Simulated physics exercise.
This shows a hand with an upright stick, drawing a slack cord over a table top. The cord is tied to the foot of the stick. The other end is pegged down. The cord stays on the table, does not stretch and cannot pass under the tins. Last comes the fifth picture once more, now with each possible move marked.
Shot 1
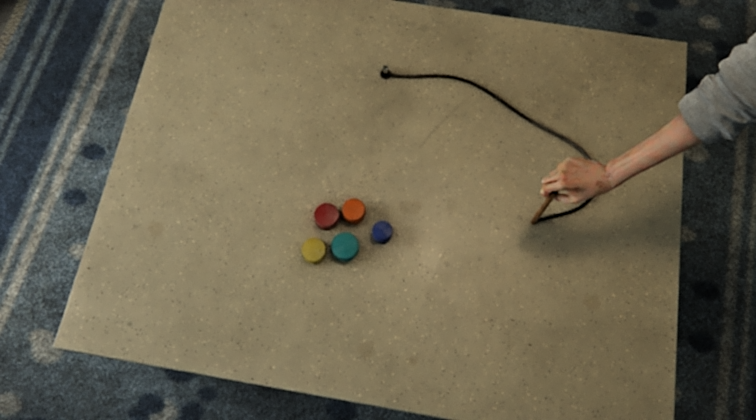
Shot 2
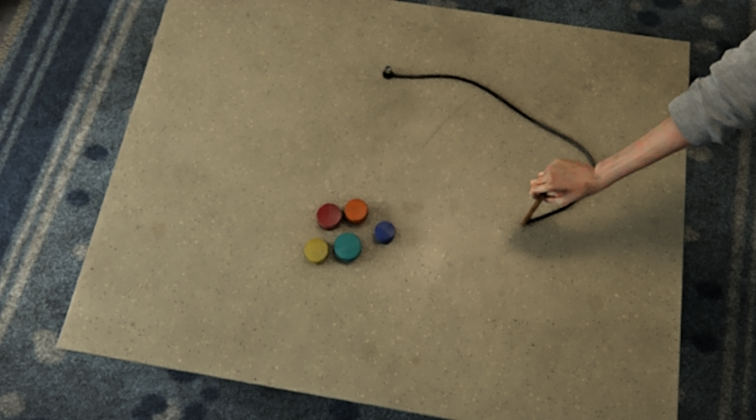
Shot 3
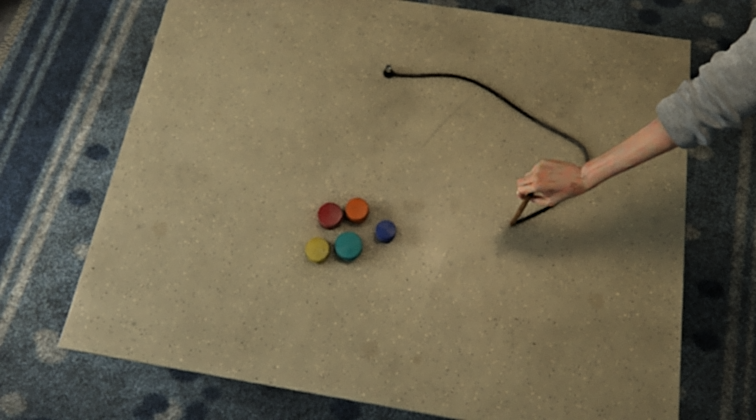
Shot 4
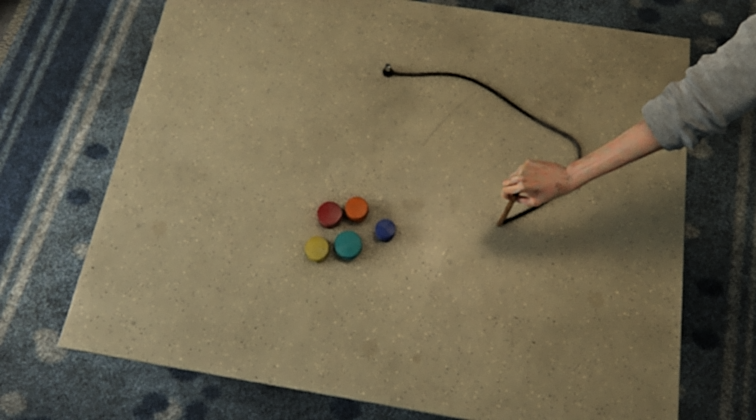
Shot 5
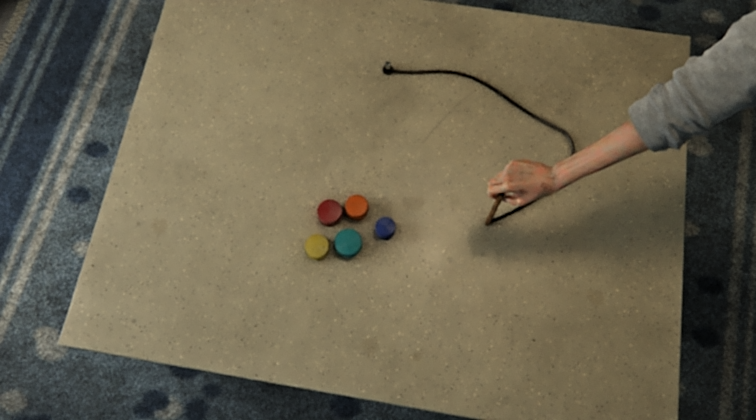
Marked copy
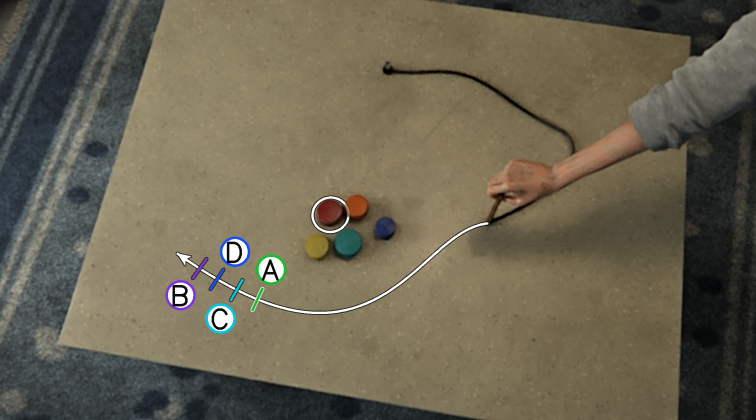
At first, a hand at the right holds a short upright stick with a black cord trailing from its foot to a peg near the top of the table. The hand then slides the stick a short way left, shifting the cord's near part, while the five coloured tins stay put.
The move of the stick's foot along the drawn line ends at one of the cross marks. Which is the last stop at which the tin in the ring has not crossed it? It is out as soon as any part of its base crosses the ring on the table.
It should halt at B.
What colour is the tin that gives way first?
The blue tin.
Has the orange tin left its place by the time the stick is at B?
Yes.
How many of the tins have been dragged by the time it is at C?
The count is none.
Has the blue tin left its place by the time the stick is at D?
By then, yes.
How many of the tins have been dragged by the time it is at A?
By then, none.
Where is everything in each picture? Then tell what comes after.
In the first frame, turquoise tin (345, 247); blue tin (382, 232); orange tin (354, 211).
In the second frame, orange tin (356, 212); red tin (330, 217).
In the third frame, yellow tin (318, 250); peg (389, 70).
In the fourth frame, turquoise tin (348, 245); blue tin (385, 230).
In the fifth frame, orange tin (357, 208); red tin (330, 213); yellow tin (317, 247).
On the marked copy, A at (257, 299); B at (200, 269); C at (237, 290); D at (217, 279); the ring at (331, 215); the route from (487, 223) via (338, 312) to (177, 254).
With B. Early on, foot of the stick (397, 286); red tin (330, 213).
Further on, foot of the stick (286, 309); red tin (330, 213).
At the end, foot of the stick (200, 269); turquoise tin (337, 235); blue tin (354, 219); orange tin (351, 199); red tin (329, 211); yellow tin (313, 244); the red tin is still in its ring.
As for the rest, A is safe but short; C is safe but short; D is safe but short.
